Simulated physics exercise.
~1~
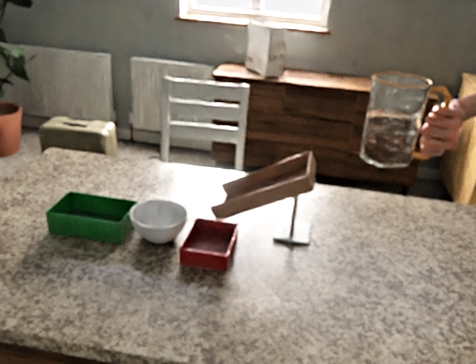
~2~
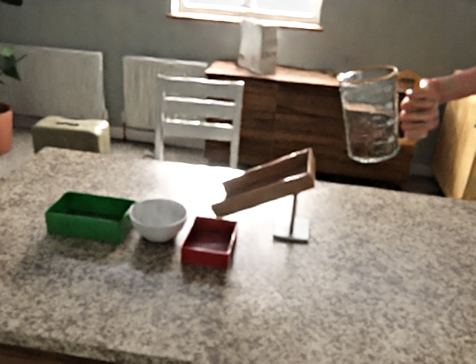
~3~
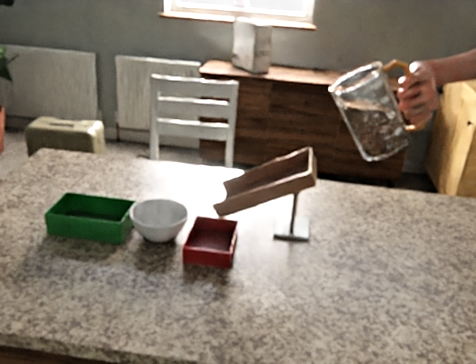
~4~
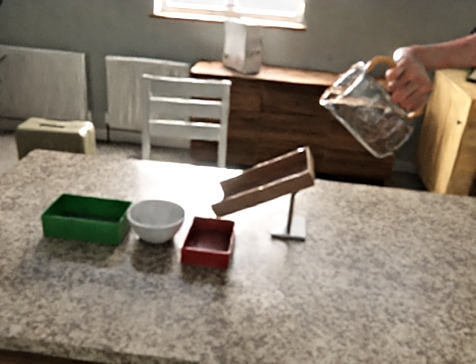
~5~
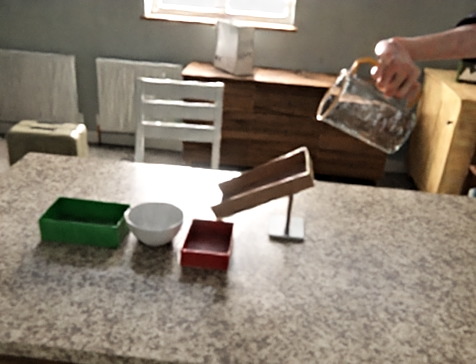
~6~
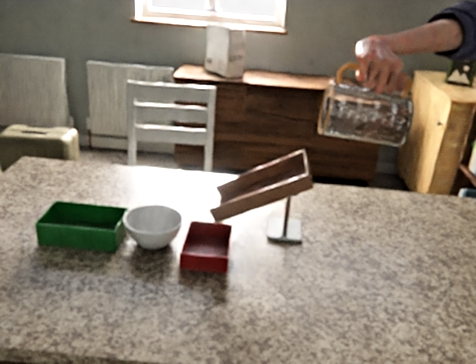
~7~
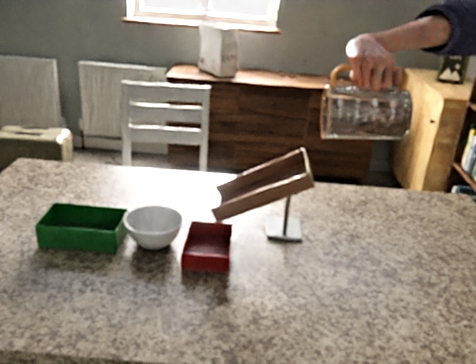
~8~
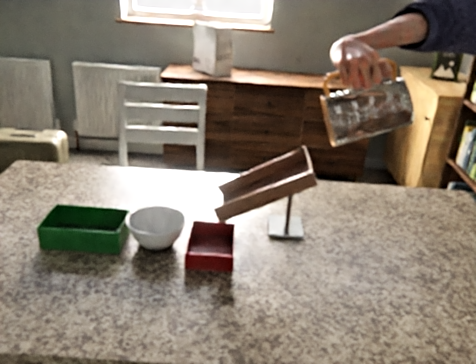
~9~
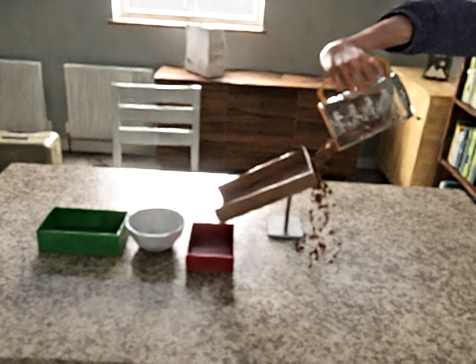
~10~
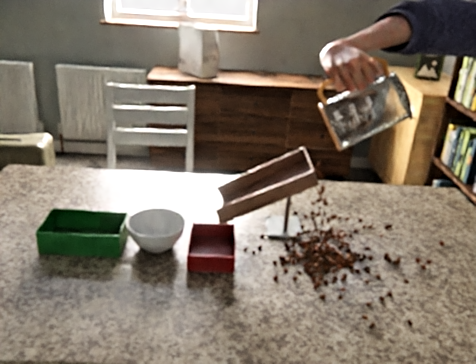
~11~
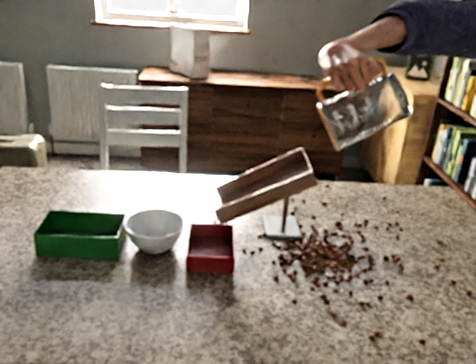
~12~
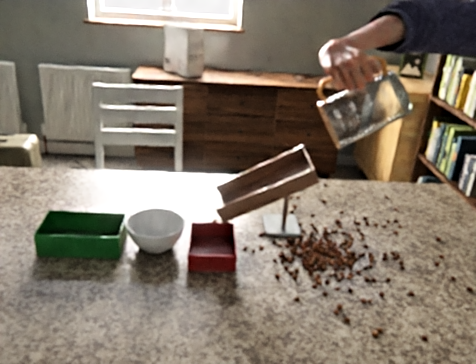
The video shows a hand tilting a glass jug above a stone-patterned table with a sloped brown chute, a red tin, a white bowl and a green tin. Brown kibble pours out past the chute's raised right end and scatters on the table, leaving the containers empty.
